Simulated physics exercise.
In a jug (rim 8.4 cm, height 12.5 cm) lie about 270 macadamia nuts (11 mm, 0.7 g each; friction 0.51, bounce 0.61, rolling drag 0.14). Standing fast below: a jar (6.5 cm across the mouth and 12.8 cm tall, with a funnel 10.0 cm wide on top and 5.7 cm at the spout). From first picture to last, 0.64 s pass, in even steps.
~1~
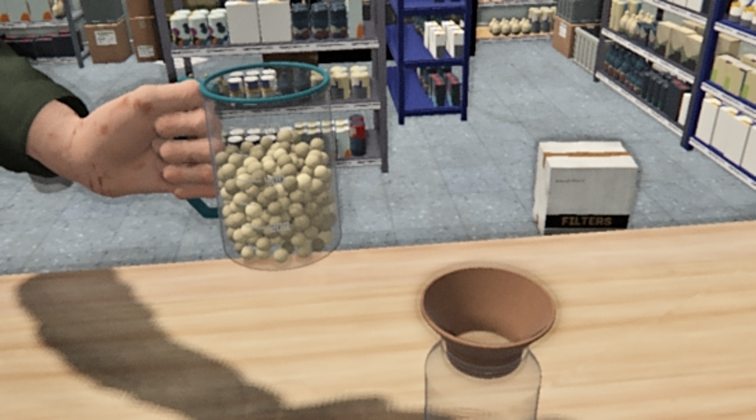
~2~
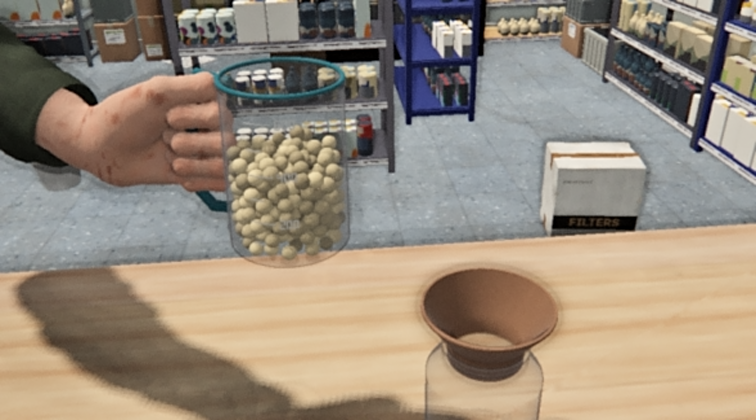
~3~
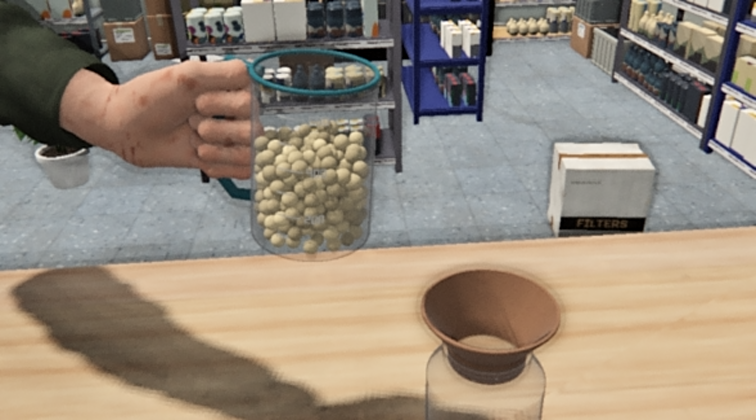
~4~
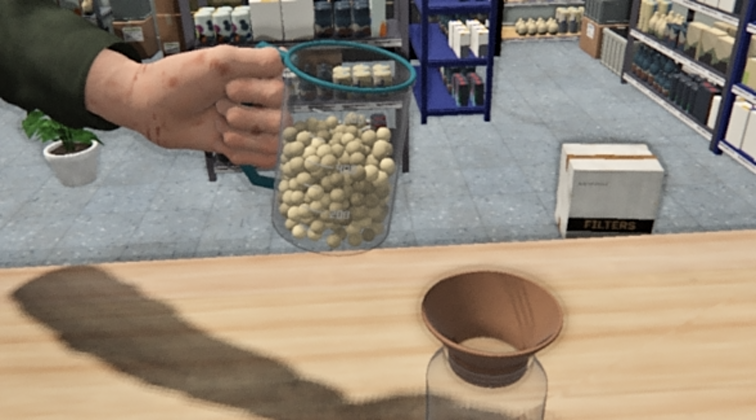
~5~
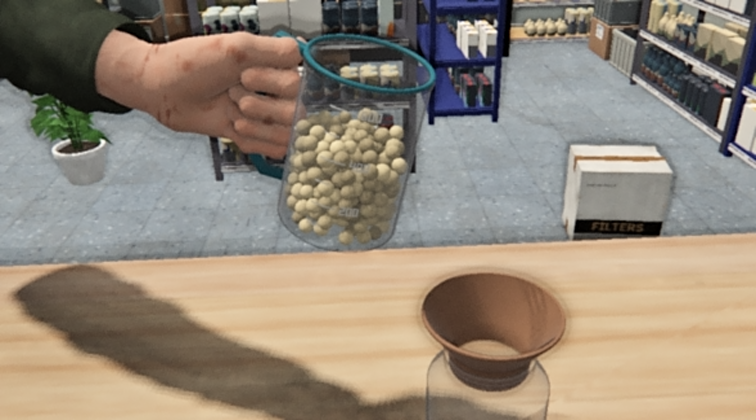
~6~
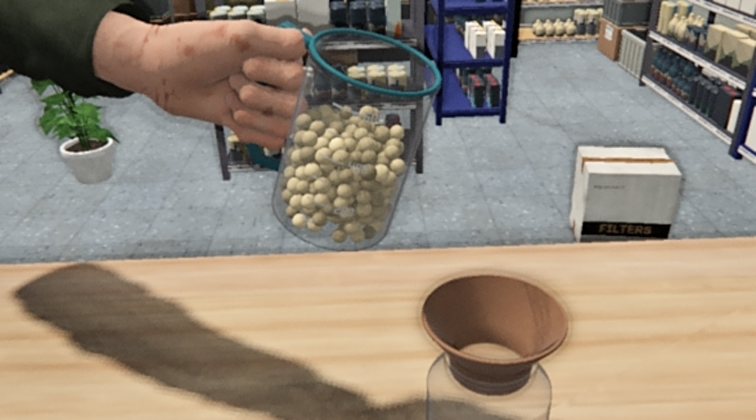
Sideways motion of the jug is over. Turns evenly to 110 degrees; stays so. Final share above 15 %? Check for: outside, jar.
Outside everything: Not above, jar: Above.
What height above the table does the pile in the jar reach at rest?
Close to 7.0 centimetres.
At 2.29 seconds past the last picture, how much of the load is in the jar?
So far, roughly 0 percent has arrived.
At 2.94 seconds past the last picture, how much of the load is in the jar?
About 20 per cent by then.
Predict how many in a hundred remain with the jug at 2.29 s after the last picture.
Close to 100 in a hundred parts of the load.
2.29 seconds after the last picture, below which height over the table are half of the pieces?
That would be some 30 centimetres.
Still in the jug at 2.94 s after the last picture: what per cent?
Remaining: Approx. 65 %.
Then, 0.88 s after the last picture, tilt 49 degrees; jug 100 %; middle of all pieces near (330, 148).
Then, 1.62 s after the last picture, tilt 73 degrees; jug 100 %; middle of all pieces near (329, 129).
Then, 2.29 s after the last picture, tilt 95 degrees; jug 100 %; middle of all pieces near (341, 122).
Then, 2.94 s after the last picture, tilt 110 degrees; jar 20 %, funnel 15 %, jug 65 %; middle of all pieces near (412, 236).
In the end, jar 100 %, funnel 0 %, jug 0 %, outside 0 %.
